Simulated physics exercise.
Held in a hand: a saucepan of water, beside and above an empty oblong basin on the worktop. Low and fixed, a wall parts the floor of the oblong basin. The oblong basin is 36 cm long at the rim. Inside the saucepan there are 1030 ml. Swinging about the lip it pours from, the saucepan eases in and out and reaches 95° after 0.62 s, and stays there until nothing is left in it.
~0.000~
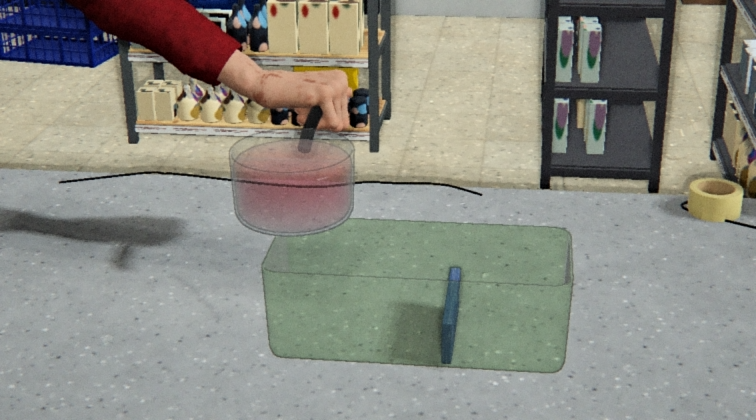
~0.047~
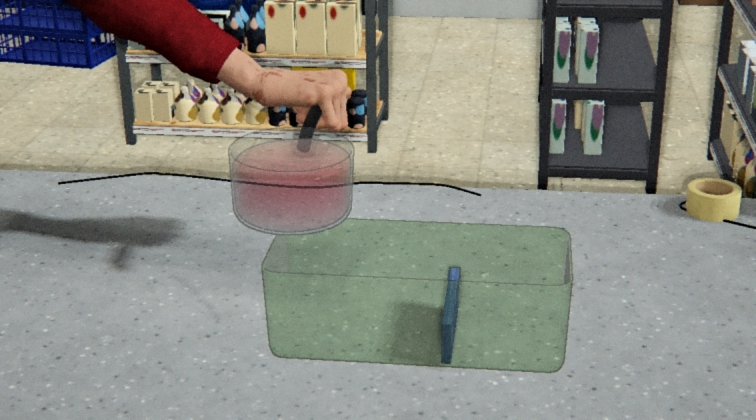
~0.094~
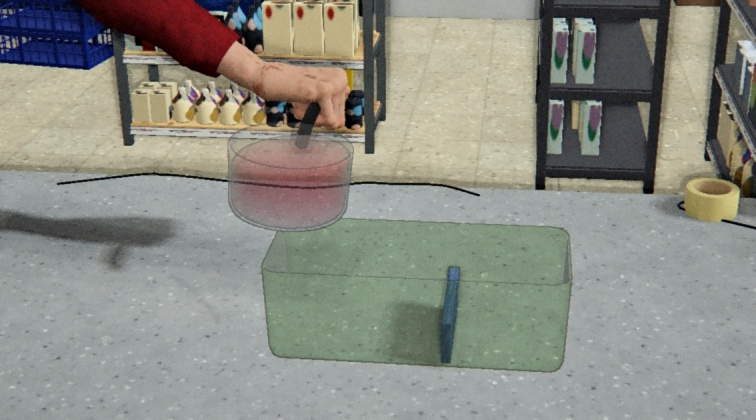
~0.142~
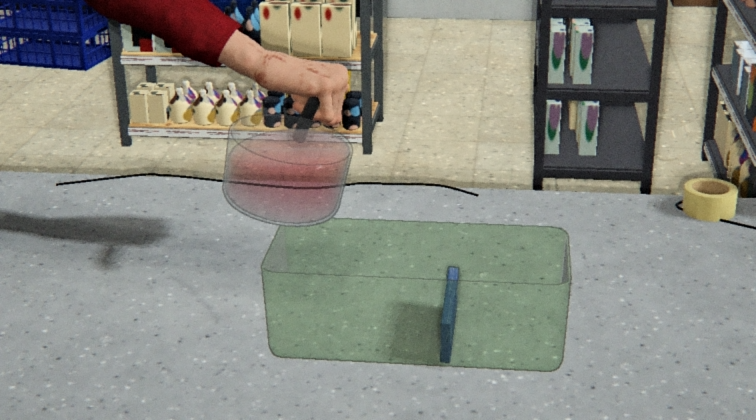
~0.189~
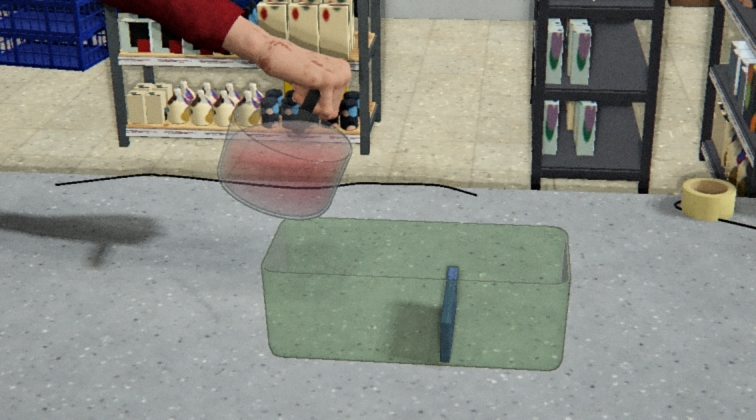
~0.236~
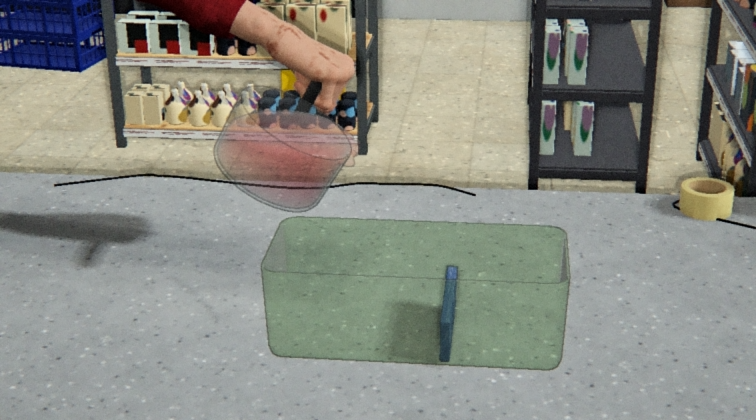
A hand in a red sleeve, reaching in from the upper left, tilts a clear round saucepan of pinkish liquid gradually down to the right, its left side rising. Below and to the right, a see-through green oblong basin with a blue upright divider stands on a speckled grey worktop, seen from slightly above in a shop. Behind are stocked shelves, blue crates and yellow tape, and the view shifts very slightly.
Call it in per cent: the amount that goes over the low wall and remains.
I would put it at about 49 per cent.
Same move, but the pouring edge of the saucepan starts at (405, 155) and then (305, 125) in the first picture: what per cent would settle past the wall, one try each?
Result: 75 per cent, then 10 per cent.
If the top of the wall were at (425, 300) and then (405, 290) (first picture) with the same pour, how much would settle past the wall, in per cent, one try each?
First try about 75 %, second try about 85 %.
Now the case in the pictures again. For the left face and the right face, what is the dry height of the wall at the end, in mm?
Roughly 40 mm on the left side and roughly 28 mm on the right.
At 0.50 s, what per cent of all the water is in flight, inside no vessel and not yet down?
About 42 per cent.
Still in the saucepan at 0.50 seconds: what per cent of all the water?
Close to 50 percent of the liquid remains at that time.
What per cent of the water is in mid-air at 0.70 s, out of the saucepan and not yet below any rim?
I'd say some 24 per cent is in the air.
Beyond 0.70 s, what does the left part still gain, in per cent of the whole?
Near 30 percent, more or less.
After 0.50 s the tilt is 87° and 50 per cent is still to pour, 8 is left of the wall and 0 right of it.
After 0.70 s the tilt is 95° and 9 per cent is still to pour, 17 is left of the wall and 50 right of it.
After 0.90 s the tilt is 95° and 3 per cent is still to pour, 32 is left of the wall and 47 right of it.
After 1.12 s the tilt is 95° and 1 per cent is still to pour, 44 is left of the wall and 50 right of it.
In the end 47 per cent lies left of the wall, 49 right of it and 4 outside.
